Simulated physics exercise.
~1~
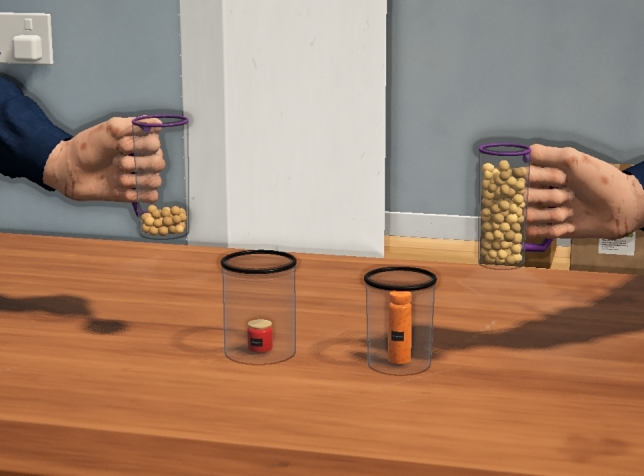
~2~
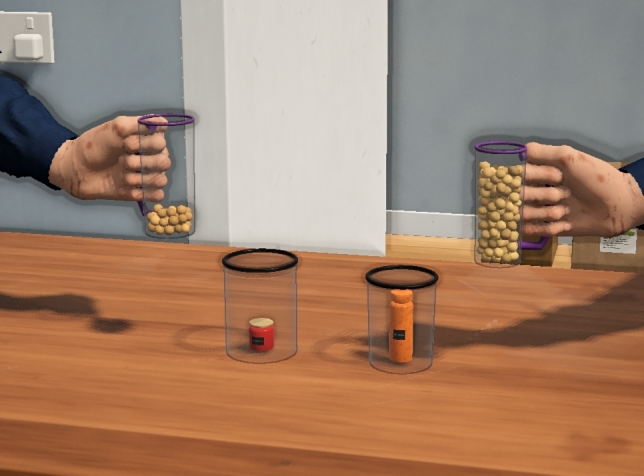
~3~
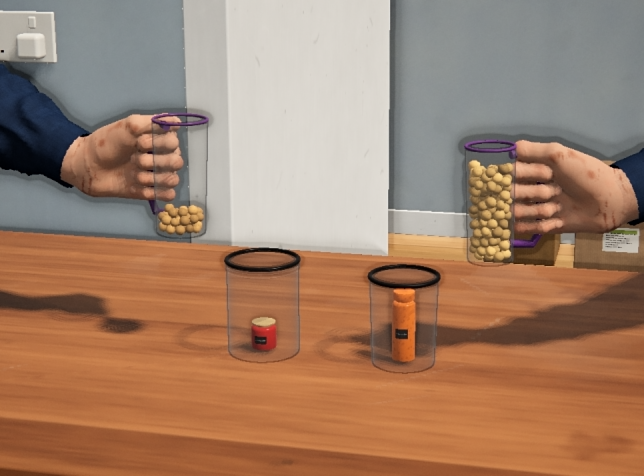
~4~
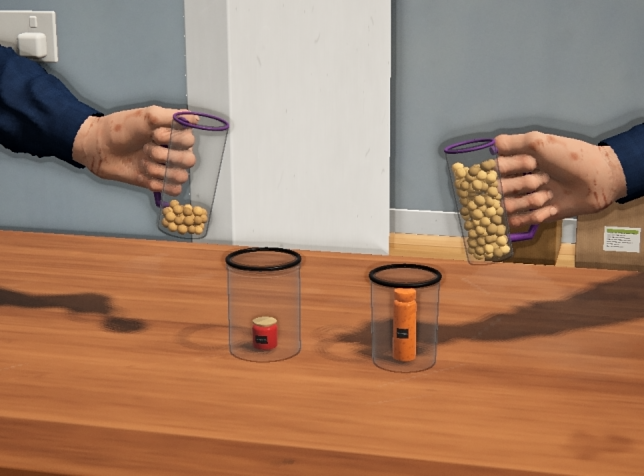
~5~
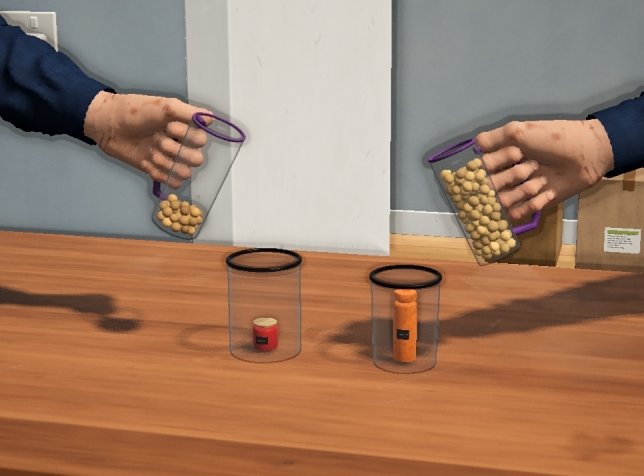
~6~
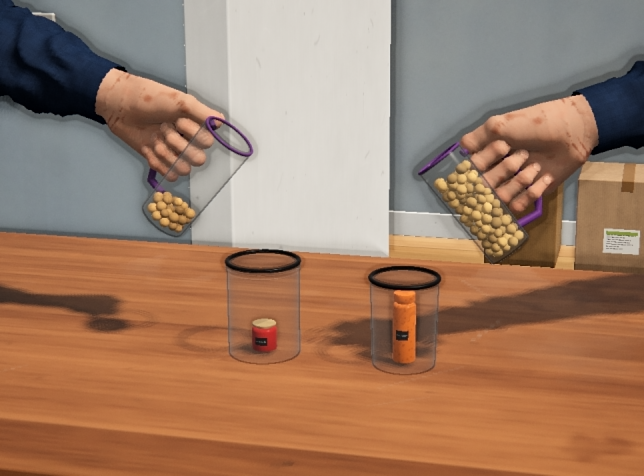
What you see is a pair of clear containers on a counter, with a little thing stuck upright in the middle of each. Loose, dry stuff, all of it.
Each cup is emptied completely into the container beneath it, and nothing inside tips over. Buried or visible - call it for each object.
Left: Visible; right: Visible.
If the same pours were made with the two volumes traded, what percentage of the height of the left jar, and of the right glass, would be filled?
Roughly 40 and 20.
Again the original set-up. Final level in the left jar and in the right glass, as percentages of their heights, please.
The left one ends near 15, the right one near 65.
Then, 0.35 s after the last picture, left jar empty, all of its cupful still in the cup; right glass empty, all of its cupful still in the cup.
Then, 0.73 s after the last picture, left jar empty, all of its cupful still in the cup; right glass empty, all of its cupful still in the cup.
Then, 1.17 s after the last picture, left jar nearly empty, none of its cupful still in the cup; right glass half full, a stray few of its cupful still in the cup.
At rest, left jar nearly empty (surface near (264, 335)), nothing beside it; right glass two thirds full (surface near (404, 307)), two pieces on the counter; the left thing is still showing; the right thing is still showing.
